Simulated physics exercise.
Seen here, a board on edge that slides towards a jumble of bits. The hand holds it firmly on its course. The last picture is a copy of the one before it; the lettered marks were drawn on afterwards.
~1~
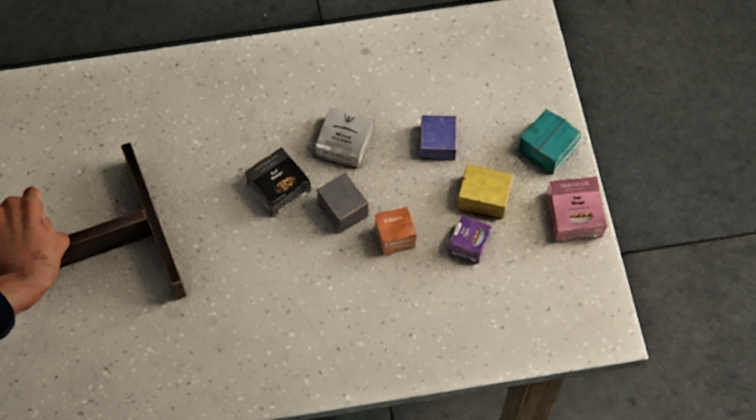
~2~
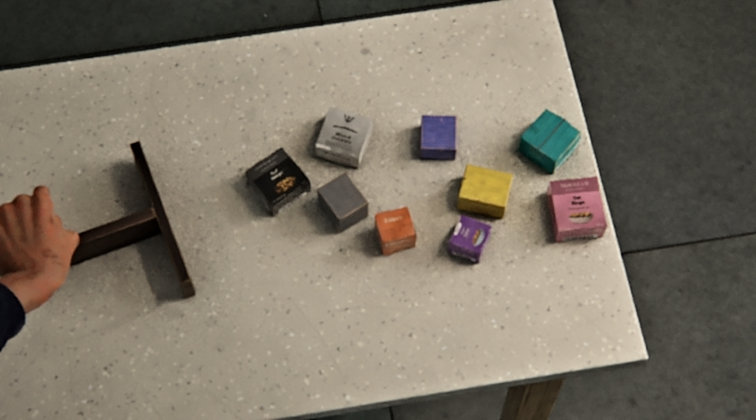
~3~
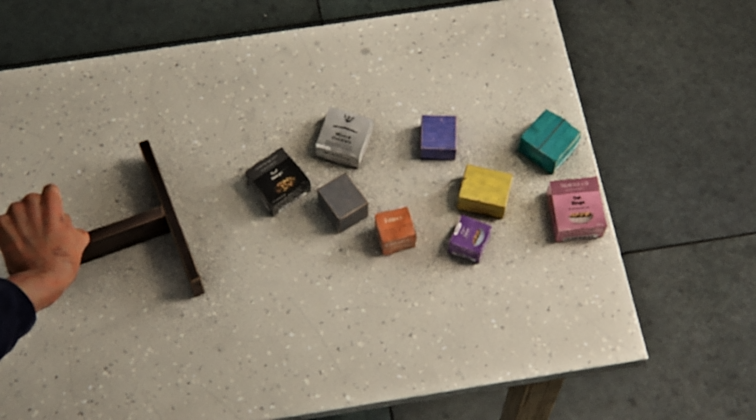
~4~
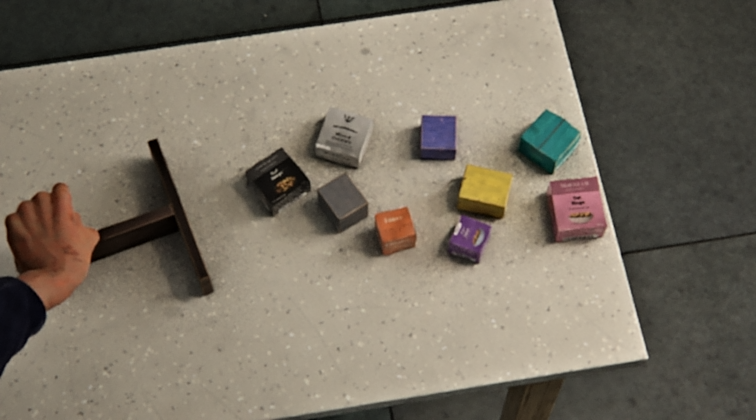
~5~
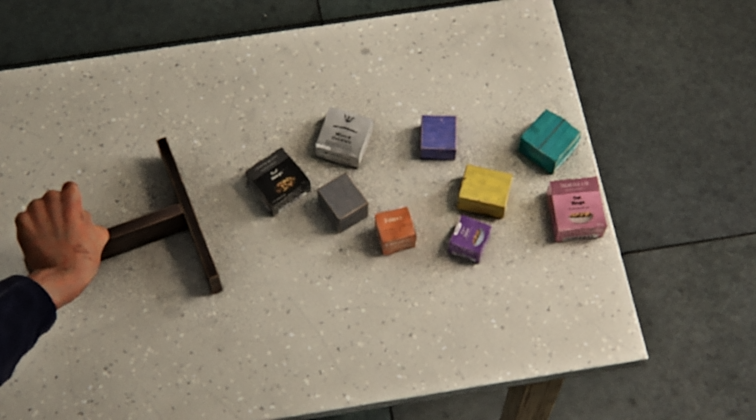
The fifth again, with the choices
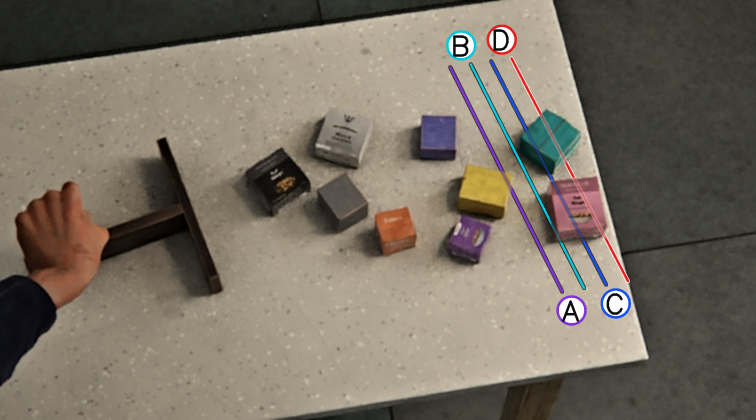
A hand gripped a dark T-shaped board and slid it slowly a short way to the right across a pale speckled table, towards a scattered group of colourful little boxes and blocks that stayed still.
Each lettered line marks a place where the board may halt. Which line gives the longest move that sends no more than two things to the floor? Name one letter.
No third one falls up to B.
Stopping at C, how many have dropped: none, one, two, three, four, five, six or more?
In all, three.
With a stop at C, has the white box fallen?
No.
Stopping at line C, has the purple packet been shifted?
Yes.
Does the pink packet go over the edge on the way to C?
Yes.
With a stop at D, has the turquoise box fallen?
By then, yes.
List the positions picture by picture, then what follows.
White box (344, 138); blue block (439, 138); yellow block (485, 192), in the first picture.
Board (159, 210); black packet (278, 181), in the second picture.
Board (169, 208); turquoise box (550, 141), in the third picture.
Board (178, 207); purple packet (470, 239), in the fourth picture.
Board (187, 206); white box (344, 138); blue block (439, 138); yellow block (485, 192), in the fifth picture.
On the marked copy, A at (504, 175); B at (525, 171); C at (546, 168); D at (567, 165).
With B. Early on, board (309, 187); white box (371, 126); black packet (327, 165).
Further on, board (430, 169); yellow block (506, 183); blue block (486, 123).
At the end, board (524, 155); turquoise box over the edge; pink packet over the edge; two fallen.
As for the rest, A is within the limit but short; C drops three; D drops five.
